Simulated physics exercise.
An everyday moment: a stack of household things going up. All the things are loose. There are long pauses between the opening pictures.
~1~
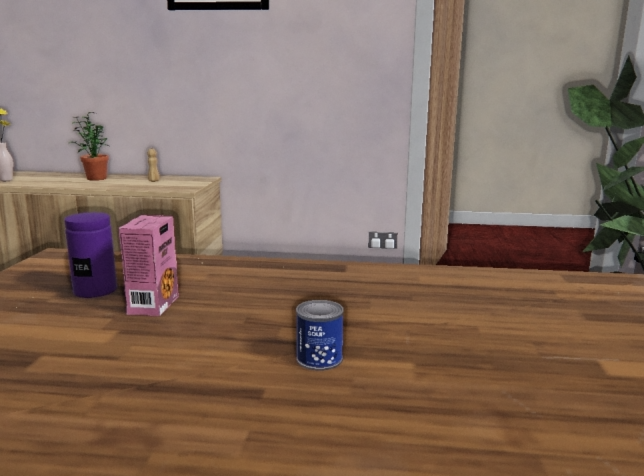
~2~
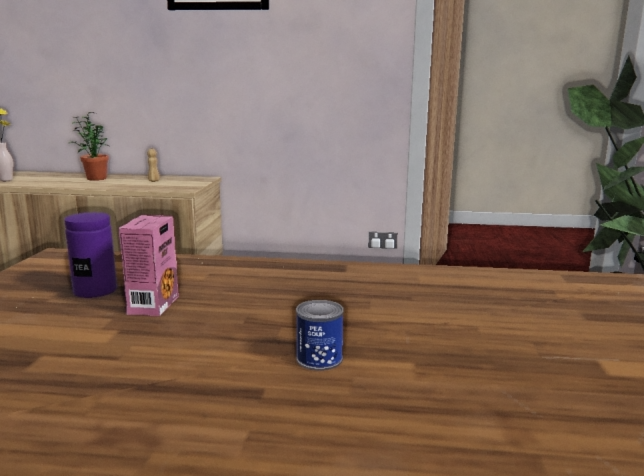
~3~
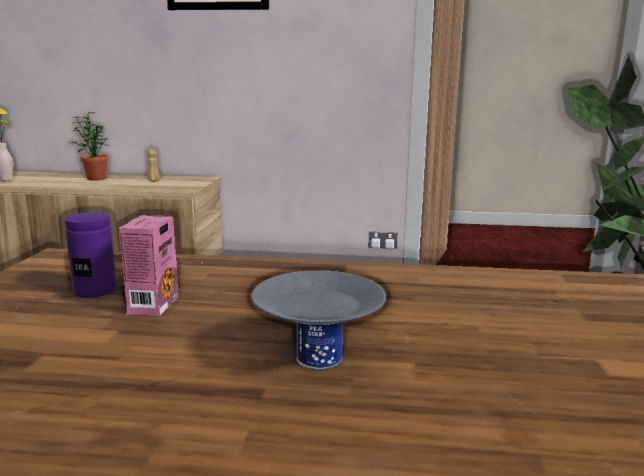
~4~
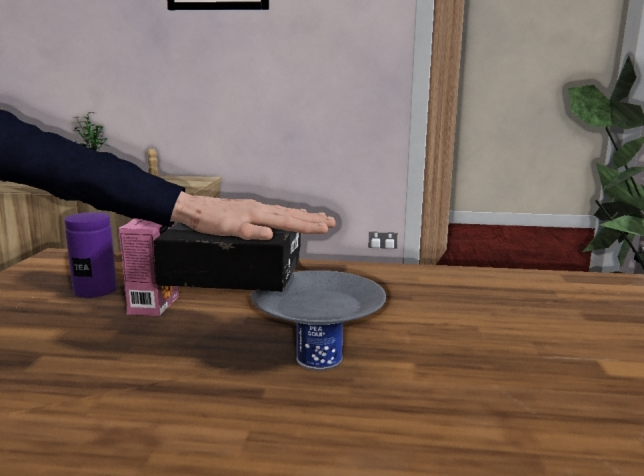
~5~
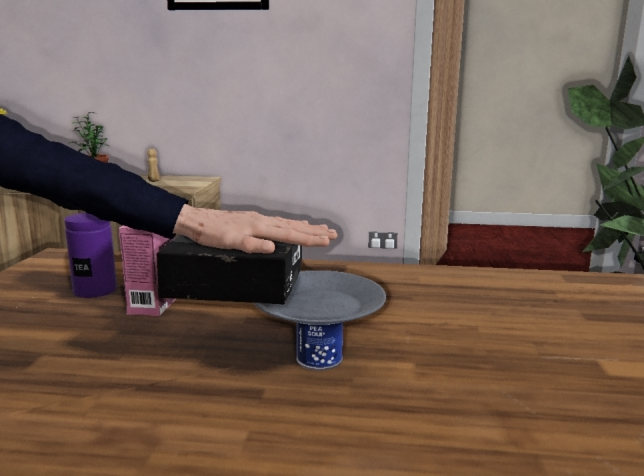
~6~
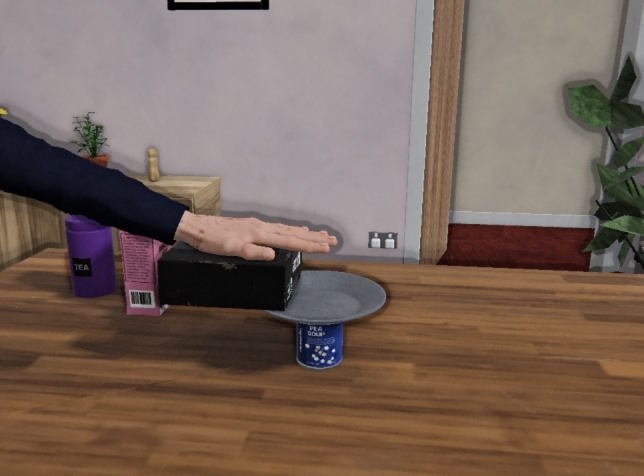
A grey plate appeared on top of a blue soup tin on a wooden table, then a hand in a dark sleeve lowered a black box slightly onto the plate's left side and stayed over it.
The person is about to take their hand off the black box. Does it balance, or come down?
In the end the pile comes apart.
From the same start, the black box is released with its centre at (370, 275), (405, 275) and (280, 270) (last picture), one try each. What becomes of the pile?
First try: It keeps its balance; second try: It loses its balance; third try: It stays up.
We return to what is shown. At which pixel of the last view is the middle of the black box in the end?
At about (190, 297).
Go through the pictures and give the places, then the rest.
The last thing is not in view yet; blue tin (320, 334), in the first picture.
The last thing is not in view yet; purple jar (91, 254), in the second picture.
The last thing is not in view yet; blue tin (320, 334), in the third picture.
Still above its spot; black box (233, 249); purple jar (91, 254), in the fourth picture.
Still above its spot; black box (236, 261); blue tin (320, 334), in the fifth picture.
In place under the hand; black box (236, 267); purple jar (91, 254), in the sixth picture.
Then, 0.30 s on from there, black box now fallen.
Then, 0.60 s on from there, things are still on the move.
Then, 1.10 s on from there, as before.
In the end, fallen, black box; the other 4 unmoved. At the end, from the last picture's camera, black box near (190, 297). The pile gives way.
